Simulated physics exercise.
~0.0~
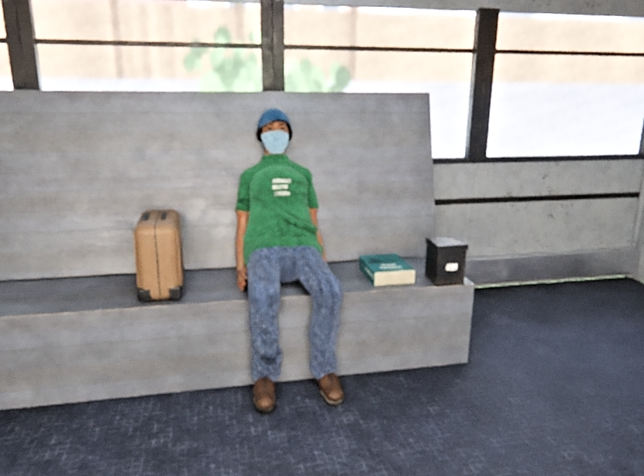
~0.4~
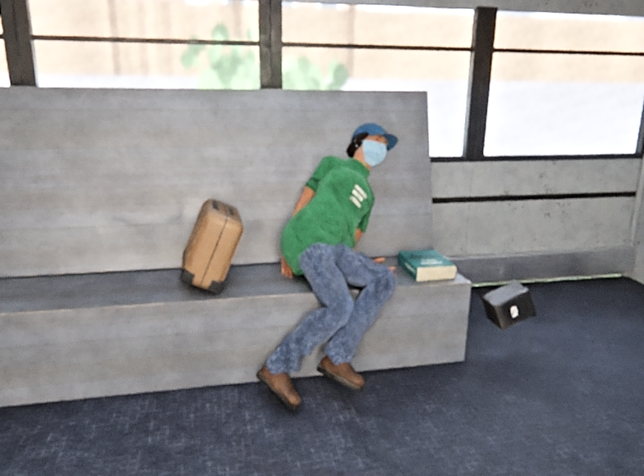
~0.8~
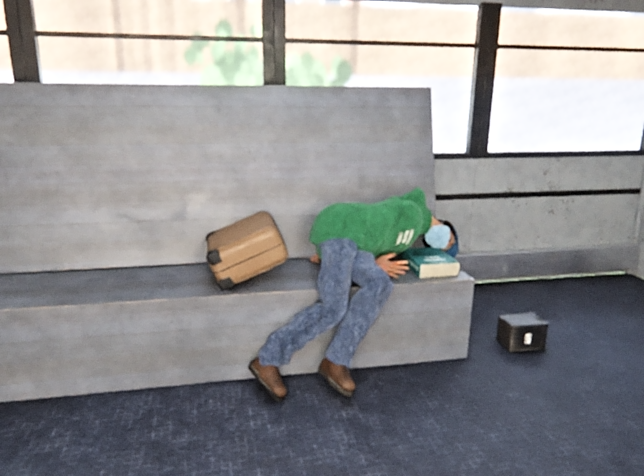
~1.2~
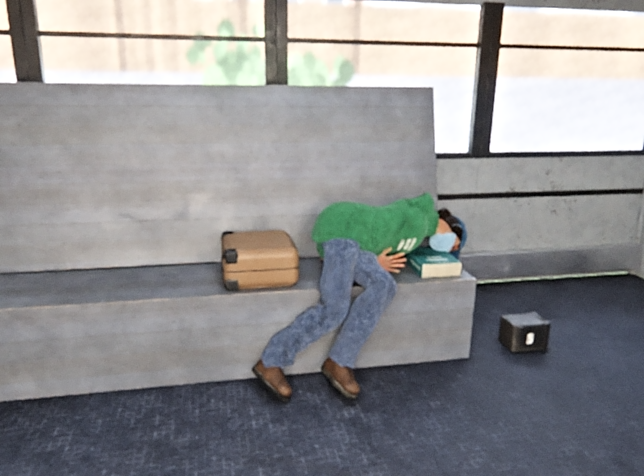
A masked passenger slumps right onto a teal book as a case tips and a black box falls.
